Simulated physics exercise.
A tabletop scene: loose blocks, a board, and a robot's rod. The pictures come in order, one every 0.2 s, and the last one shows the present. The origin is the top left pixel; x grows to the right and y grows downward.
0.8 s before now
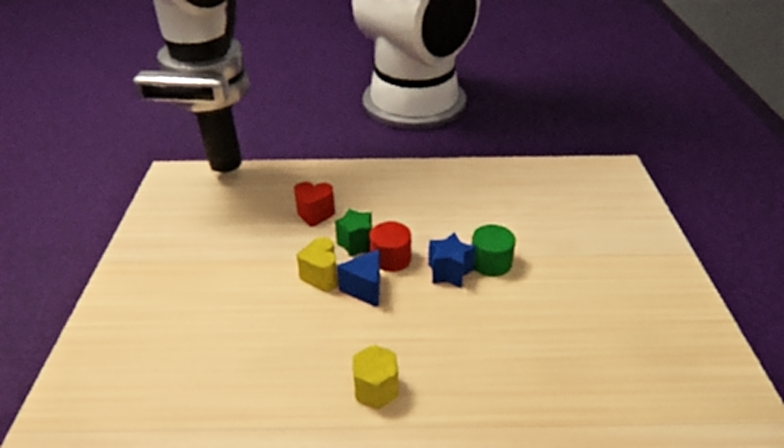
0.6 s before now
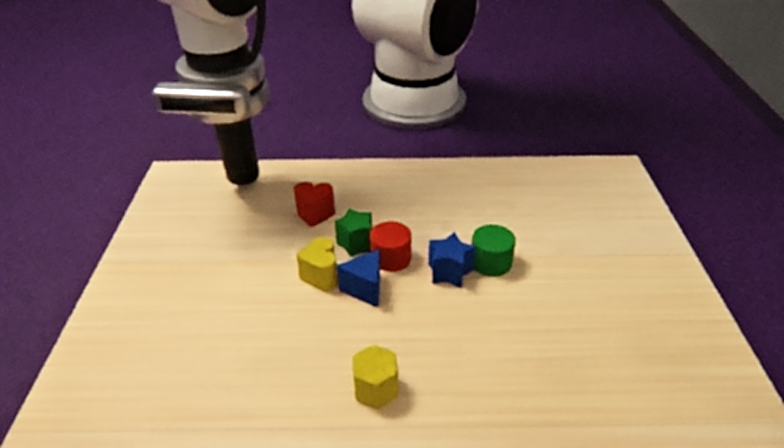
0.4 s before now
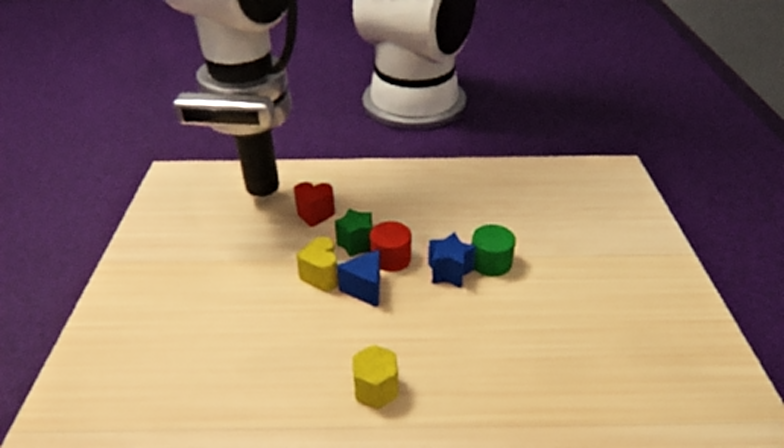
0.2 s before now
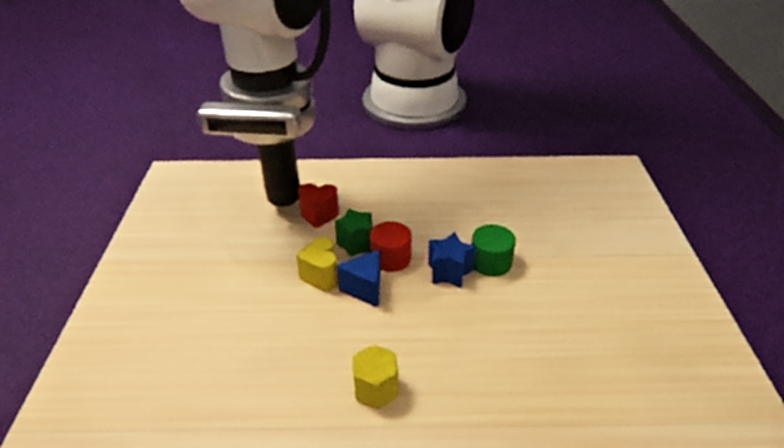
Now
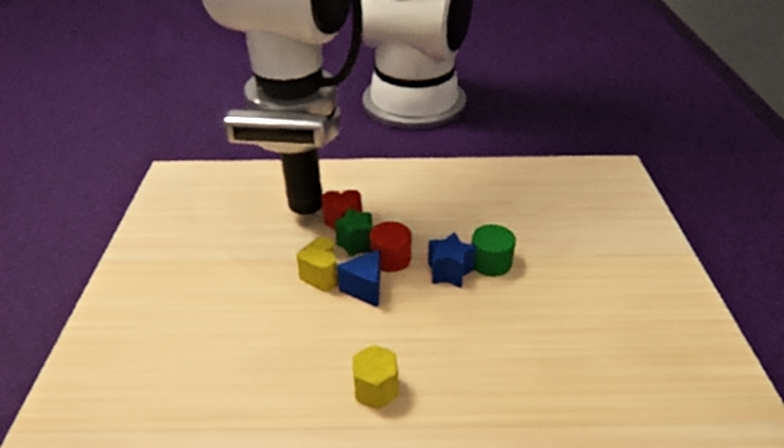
A robot arm holding a dark rod moves over the far left of a pale wooden board on a purple surface, seen from a fixed view above the near edge. Red and yellow hearts, green and blue stars, red and green cylinders and a blue triangle cluster beyond a yellow hexagonal block. The rod slides right and slightly nearer, then pushes the red heart right, beside the green star.
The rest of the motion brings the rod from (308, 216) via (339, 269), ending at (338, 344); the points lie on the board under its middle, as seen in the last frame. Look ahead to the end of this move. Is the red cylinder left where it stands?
No.
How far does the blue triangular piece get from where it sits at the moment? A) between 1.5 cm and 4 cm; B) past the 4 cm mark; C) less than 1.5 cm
I'll go with A - between 1.5 cm and 4 cm.
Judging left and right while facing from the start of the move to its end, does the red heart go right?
Short answer: No.
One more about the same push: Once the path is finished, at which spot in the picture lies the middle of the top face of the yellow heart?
It will likely be found at (295, 303).
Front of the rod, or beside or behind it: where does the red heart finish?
It is off to the side or behind.
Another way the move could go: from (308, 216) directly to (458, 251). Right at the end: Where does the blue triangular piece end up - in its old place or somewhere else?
When the path is over, the blue triangular piece is still on its spot.
On the path given first. One third of the way, rod (329, 238); yellow heart (319, 254); red heart (357, 202), turned 55° anticlockwise; green star-shaped block (365, 222), turned 40° clockwise; red cylinder (394, 236).
Two thirds of the way, rod (341, 281); yellow heart (305, 288), turned 85° clockwise; red heart (357, 202), turned 55° anticlockwise; green star-shaped block (365, 225); blue triangular piece (373, 278), turned 50° anticlockwise; red cylinder (402, 236).
At the end, rod (337, 332); yellow heart (295, 303), turned 145° clockwise; red heart (357, 202), turned 55° anticlockwise; green star-shaped block (365, 225); blue triangular piece (376, 282), turned 60° anticlockwise; red cylinder (402, 236).
